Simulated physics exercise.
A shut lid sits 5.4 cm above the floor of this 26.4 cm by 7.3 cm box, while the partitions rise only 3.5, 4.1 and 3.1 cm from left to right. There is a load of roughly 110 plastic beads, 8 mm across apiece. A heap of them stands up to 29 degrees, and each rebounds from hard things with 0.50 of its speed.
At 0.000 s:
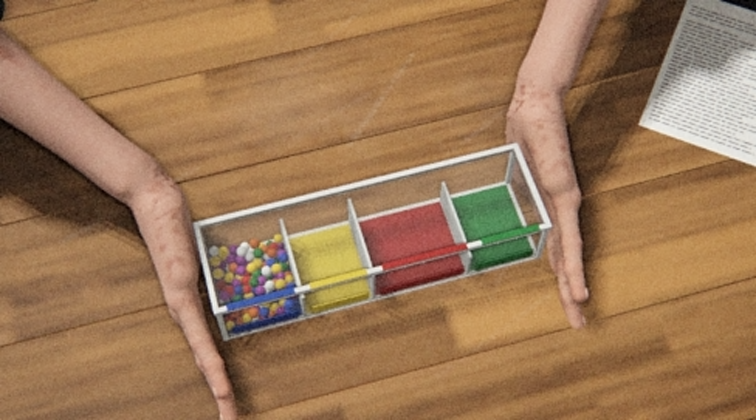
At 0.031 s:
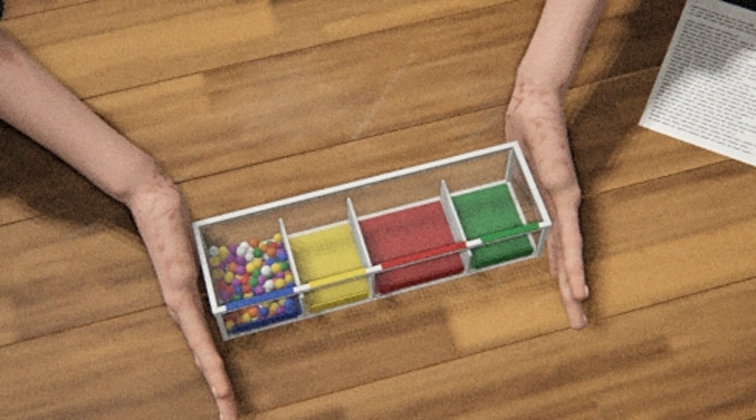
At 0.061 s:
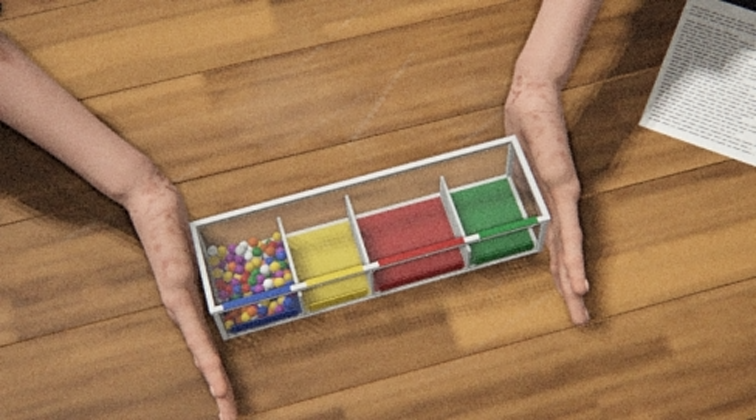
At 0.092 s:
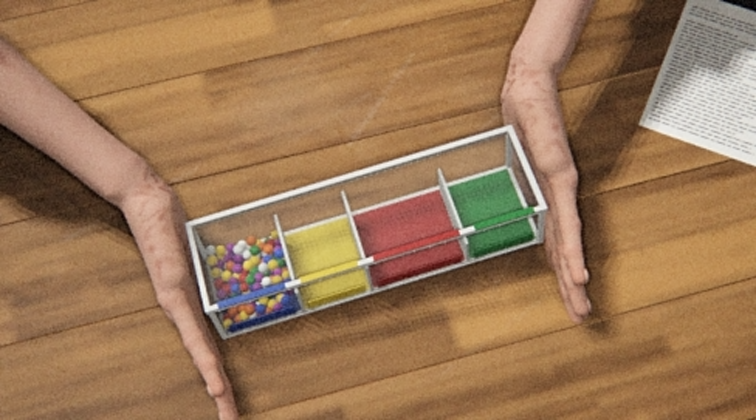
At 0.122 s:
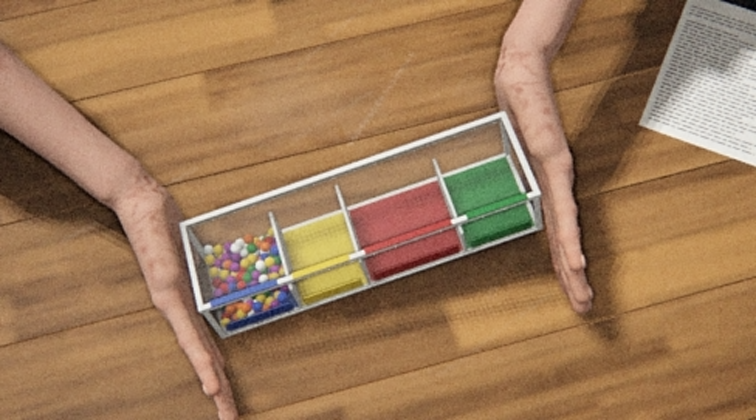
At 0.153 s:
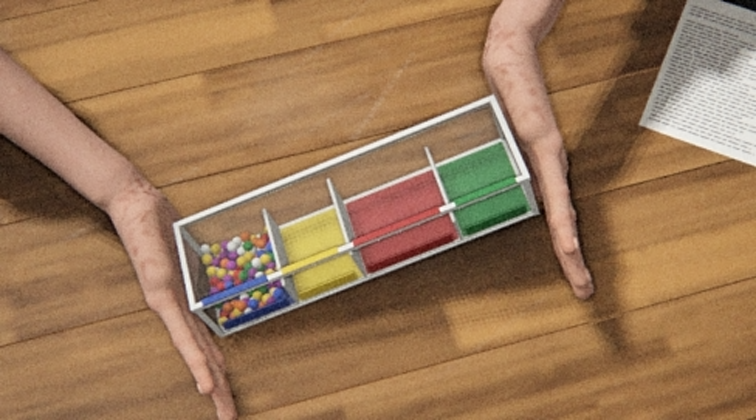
The clip opens with two hands at either end of a clear, white-edged box on a wooden surface, multicoloured beads heaped in its blue left section beside empty yellow, red and green ones. The hands tilt the box, raising its right end slightly, then faster, while the beads remain in the blue section.
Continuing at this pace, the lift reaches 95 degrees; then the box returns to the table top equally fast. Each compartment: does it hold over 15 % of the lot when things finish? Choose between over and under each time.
Red compartment: Under. Blue compartment: Over. Green compartment: Under. Yellow compartment: Under.
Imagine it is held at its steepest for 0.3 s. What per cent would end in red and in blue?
Red 0; blue 100.
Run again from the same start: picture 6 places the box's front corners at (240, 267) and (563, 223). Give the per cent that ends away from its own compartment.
Then roughly 70 per cent.
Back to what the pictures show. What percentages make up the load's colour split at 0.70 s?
It splits as red 0, blue 100, green 0 and yellow 0 percent.
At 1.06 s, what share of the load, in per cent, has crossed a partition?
0 %.
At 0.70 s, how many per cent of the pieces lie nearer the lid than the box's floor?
Roughly 30 percent of the pieces.
Then, at 0.70 s, tilt 95 degrees; blue 100 %.
After 1.06 s, tilt 42 degrees; blue 100 %.
After 1.52 s, tilt 0 degrees; blue 100 %.
In the end, at 2.4 s, red 0 %, blue 100 %, green 0 %, yellow 0 %.
